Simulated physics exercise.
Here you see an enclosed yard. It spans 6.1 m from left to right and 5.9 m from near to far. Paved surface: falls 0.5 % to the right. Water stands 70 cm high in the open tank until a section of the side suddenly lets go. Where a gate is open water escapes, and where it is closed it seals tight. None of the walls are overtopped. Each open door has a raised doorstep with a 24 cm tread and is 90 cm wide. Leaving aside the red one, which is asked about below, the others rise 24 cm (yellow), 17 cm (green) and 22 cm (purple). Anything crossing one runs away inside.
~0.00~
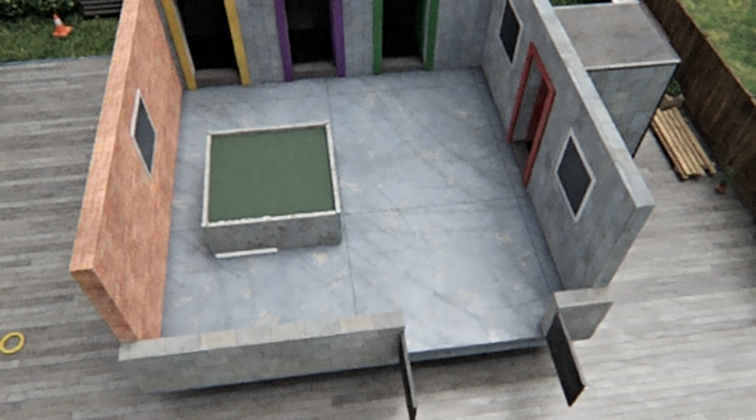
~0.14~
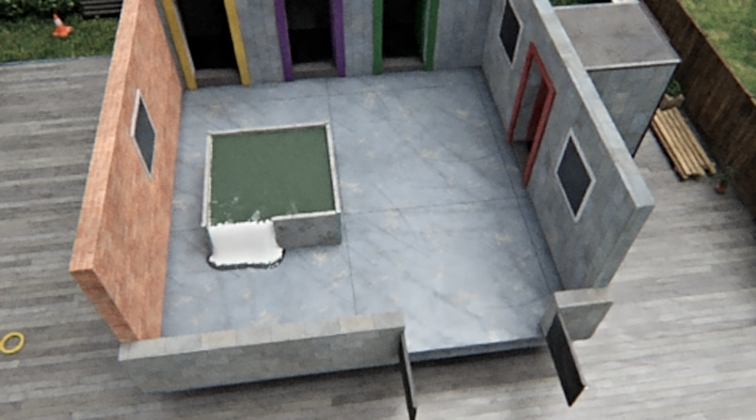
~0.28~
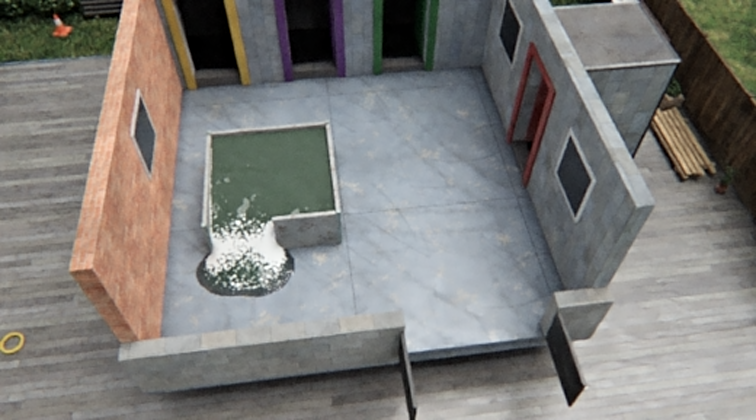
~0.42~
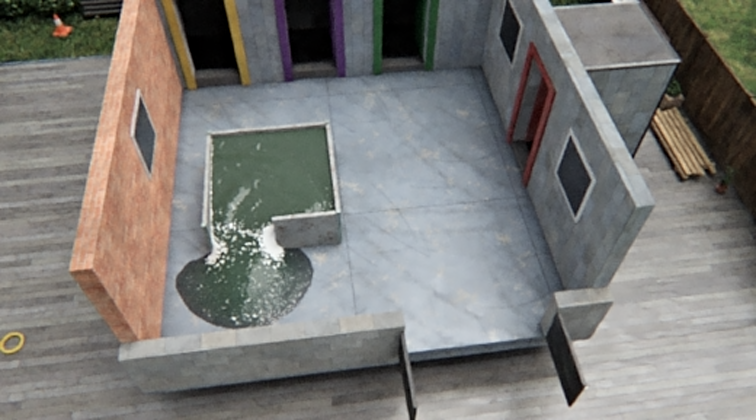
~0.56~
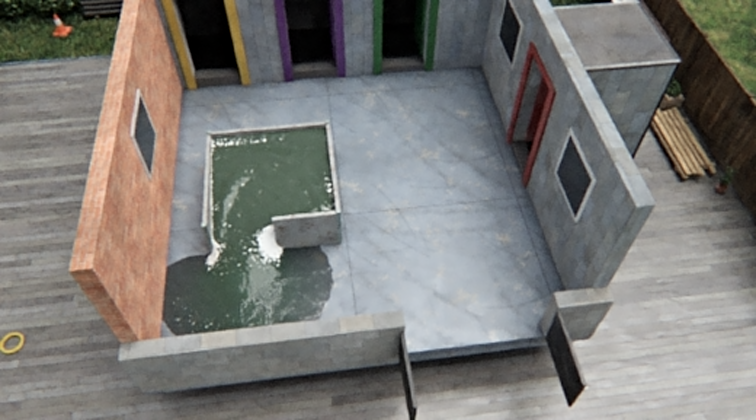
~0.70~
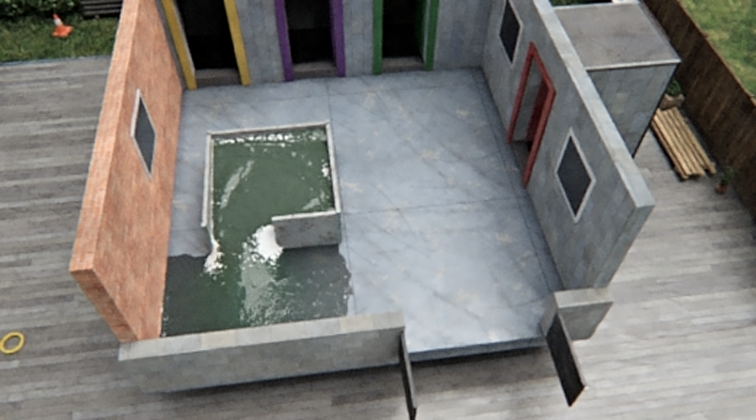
We see a walled yard with coloured doorways and an open tank of green water; water pours through a gap in the tank's near side, foaming, and spreads across the paved floor to the left and near walls.
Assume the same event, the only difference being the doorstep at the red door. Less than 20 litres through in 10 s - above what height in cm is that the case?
Above about 5.5 cm.
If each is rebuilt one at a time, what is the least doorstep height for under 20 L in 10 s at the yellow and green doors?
Close to 12.0 cm (yellow) and close to 7.0 cm (green).
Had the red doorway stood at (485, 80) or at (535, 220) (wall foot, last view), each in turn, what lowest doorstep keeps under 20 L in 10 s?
Roughly 10.0 cm, then roughly 12.0 cm.
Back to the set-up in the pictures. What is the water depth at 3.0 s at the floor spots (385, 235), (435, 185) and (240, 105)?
The depths come to about 3, 0 and 0 cm.
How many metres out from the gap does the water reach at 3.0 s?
About 5.0 m.
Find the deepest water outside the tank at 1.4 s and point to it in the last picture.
Near pixel (159, 366).
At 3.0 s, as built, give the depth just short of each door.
Depth (cm): Yellow 0 / green 0 / purple 0 / red 0.
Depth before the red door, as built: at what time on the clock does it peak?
That happens close to 4.5 s on the clock.
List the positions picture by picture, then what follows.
The open tank at (271, 174) is whole and still, 70 cm deep; the red door at (529, 122) is dry, in the first frame.
The gap is at (245, 240), the front 0.3 m out at (268, 265); the back of the open tank holds 70 cm, in the second frame.
Water pours out at (245, 242) and has run 0.8 m, to (257, 293); about 11 cm deep outside, 70 cm at the back, in the third frame.
The front is at (241, 326), 1.4 m from the gap at (246, 242); 2.0 m2 of floor is wet, 70 cm left at the back, in the fourth frame.
The gap is at (245, 242), the front 1.8 m out at a hidden place; the back of the open tank holds 66 cm, in the fifth frame.
Water pours out at (245, 242) and has run 1.9 m, to a hidden place; about 6 cm deep outside, 60 cm at the back; 3.9 m in a straight line remain to the red door at (529, 122), in the sixth frame.
After 1.4 s water covers 15 % of the floor, deepest (52 cm) near (159, 366); it has not reached the red door.
After 3.0 s water covers 40 % of the floor, deepest (30 cm) near (159, 366); it has not reached the red door.
After 10.0 s water covers 95 % of the floor, deepest (14 cm) near (485, 119); 6 cm at the red door, 1 litre in over its 9 cm doorstep.
At the red door as built, the water arrived by 3.7 s and peaked near 10 cm at 4.4 s.
With a doorstep of 4.5 cm, 34 litres would have come in within the 10 s; with 6.5 cm, 13 litres. So under 20 litres takes about 5.5 cm.
